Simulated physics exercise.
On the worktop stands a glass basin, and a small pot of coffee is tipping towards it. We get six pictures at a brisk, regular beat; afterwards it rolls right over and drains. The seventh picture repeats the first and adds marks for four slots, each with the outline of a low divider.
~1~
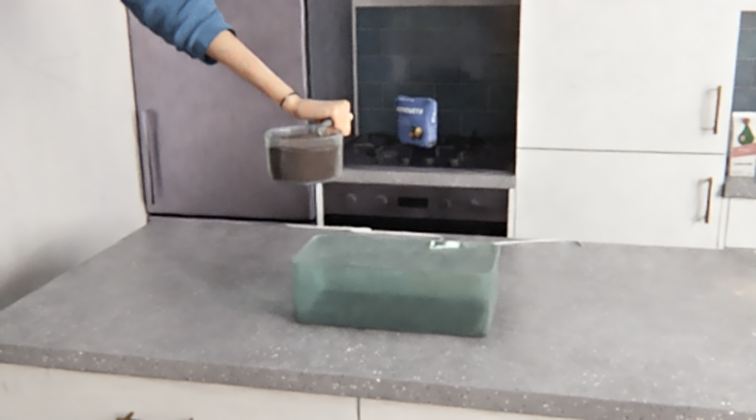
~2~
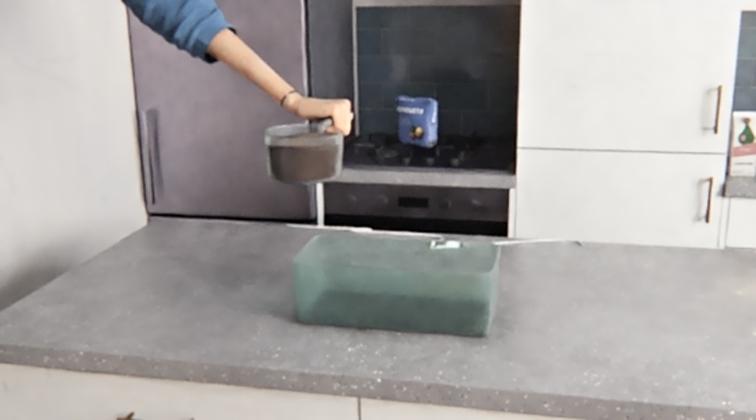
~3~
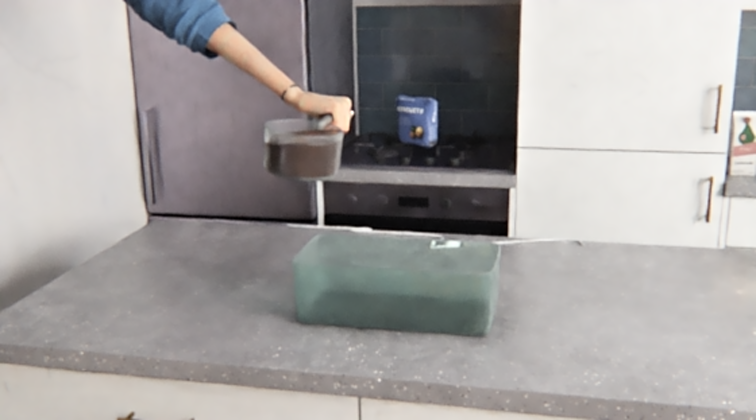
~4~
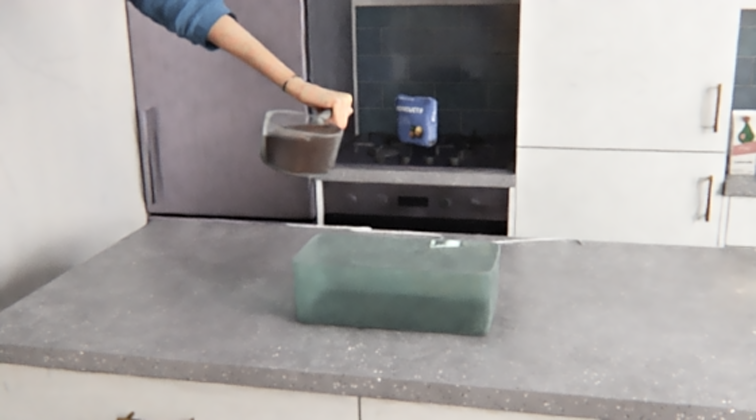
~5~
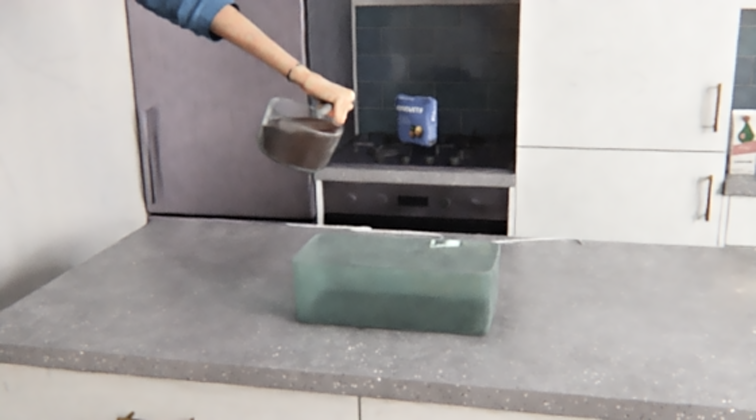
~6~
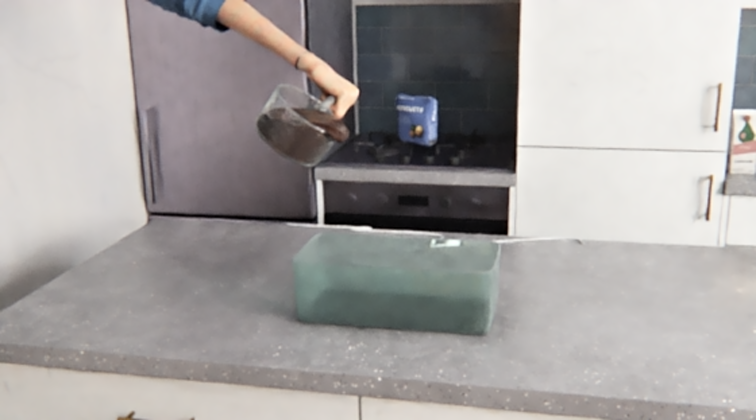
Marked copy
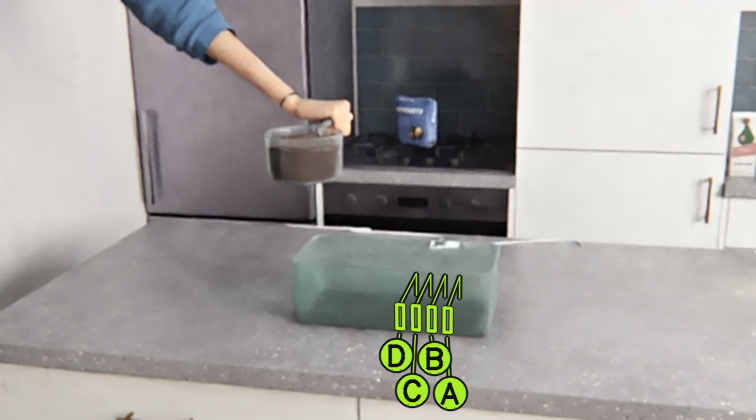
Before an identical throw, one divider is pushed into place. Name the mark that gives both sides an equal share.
Choose C.
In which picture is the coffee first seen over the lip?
In picture 5.
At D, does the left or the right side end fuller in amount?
The right side.
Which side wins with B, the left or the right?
More ends on the left.
On the marked copy, A at (447, 337); B at (431, 336); C at (415, 334); D at (399, 333).
With A, about 88 % ends left of the wall and 7 % right of it; 5 % is lost outside.
With B, about 79 % ends left of the wall and 14 % right of it; 7 % is lost outside.
With C, about 49 % ends left of the wall and 47 % right of it; 4 % is lost outside.
With D, about 25 % ends left of the wall and 71 % right of it; 4 % is lost outside.
